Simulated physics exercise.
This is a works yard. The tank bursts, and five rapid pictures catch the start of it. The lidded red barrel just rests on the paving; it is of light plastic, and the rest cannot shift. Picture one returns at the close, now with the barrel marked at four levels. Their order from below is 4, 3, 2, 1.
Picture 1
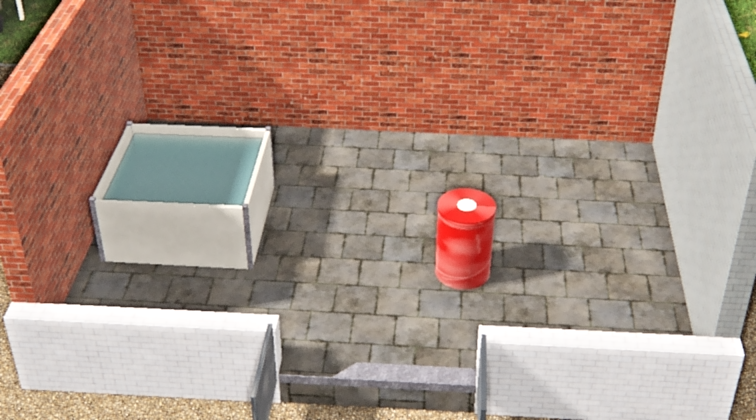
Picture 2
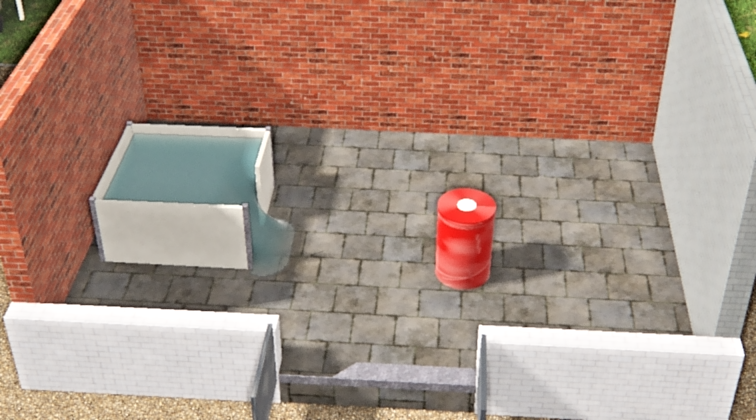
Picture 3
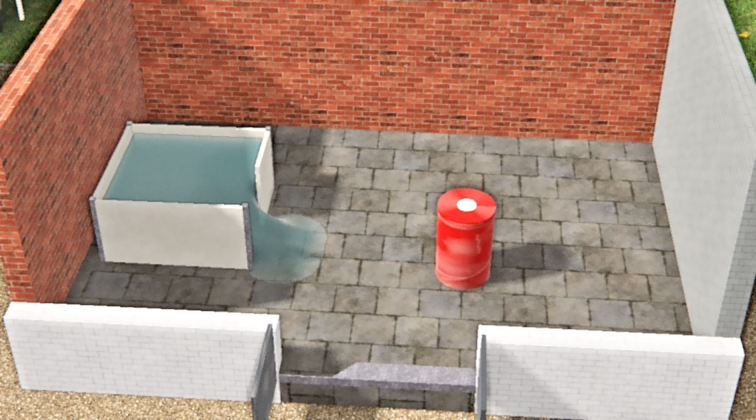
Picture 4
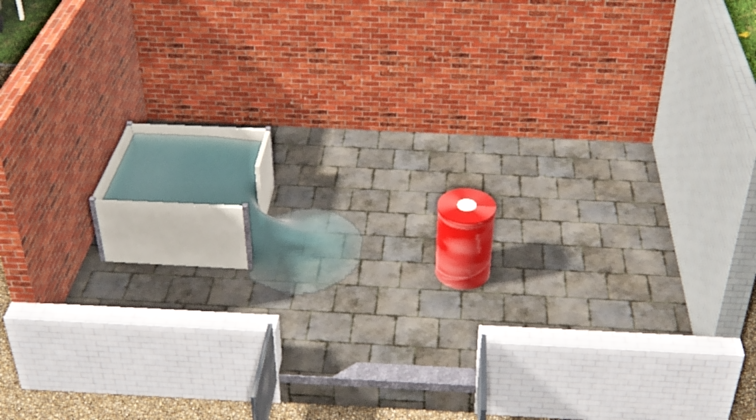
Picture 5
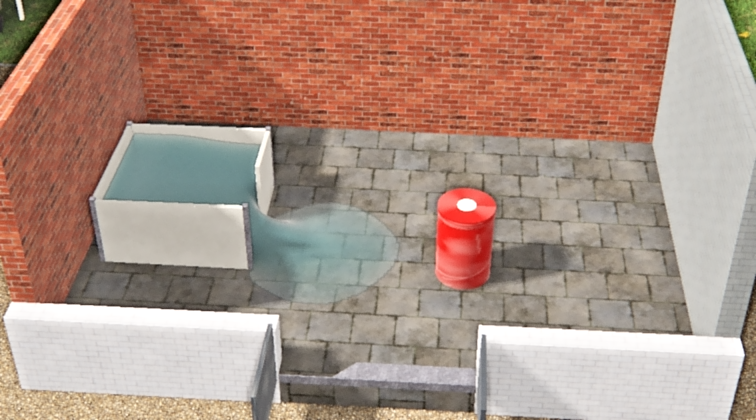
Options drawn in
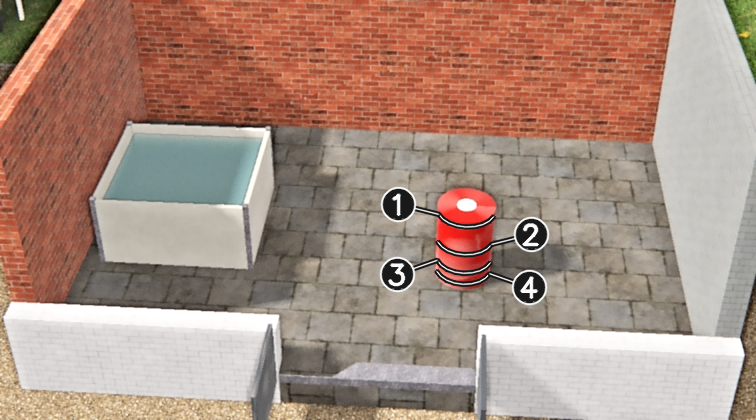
The clip opens on a walled, stone-paved yard with a full tank of water at left and a red barrel standing to the right. Water pours through the tank's right side onto the paving, then spreads rightward in a widening pool that nears the barrel, which stays still.
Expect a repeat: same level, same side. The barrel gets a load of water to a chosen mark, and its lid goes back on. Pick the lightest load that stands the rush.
2 will do.
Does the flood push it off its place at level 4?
Yes, that goes wrong.
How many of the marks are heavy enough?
Two.
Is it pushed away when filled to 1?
No, that is safe.
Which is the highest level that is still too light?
The answer is 3.
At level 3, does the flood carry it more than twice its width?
No, less.
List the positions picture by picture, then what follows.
Lid of the red barrel at (466, 205); tank full, its middle at (185, 170); open gate at (378, 324).
Water covers 1 % of the ground and is seen nearest the barrel at (282, 255).
Water covers 3 % of the ground and is seen nearest the barrel at (318, 250).
Water covers 5 % of the ground and is seen nearest the barrel at (352, 255).
Lid of the red barrel at (466, 205); water covers 8 % of the ground and is seen nearest the barrel at (387, 256).
On the marked copy, 1 at (465, 226); 2 at (464, 254); 3 at (463, 273); 4 at (462, 284); from the bottom up 4, 3, 2, 1.
Choosing 1, it does not move.
Choosing 2, it does not move.
Choosing 3, it is pushed about its own width away.
Choosing 4, it is pushed about 4 times its own width away.
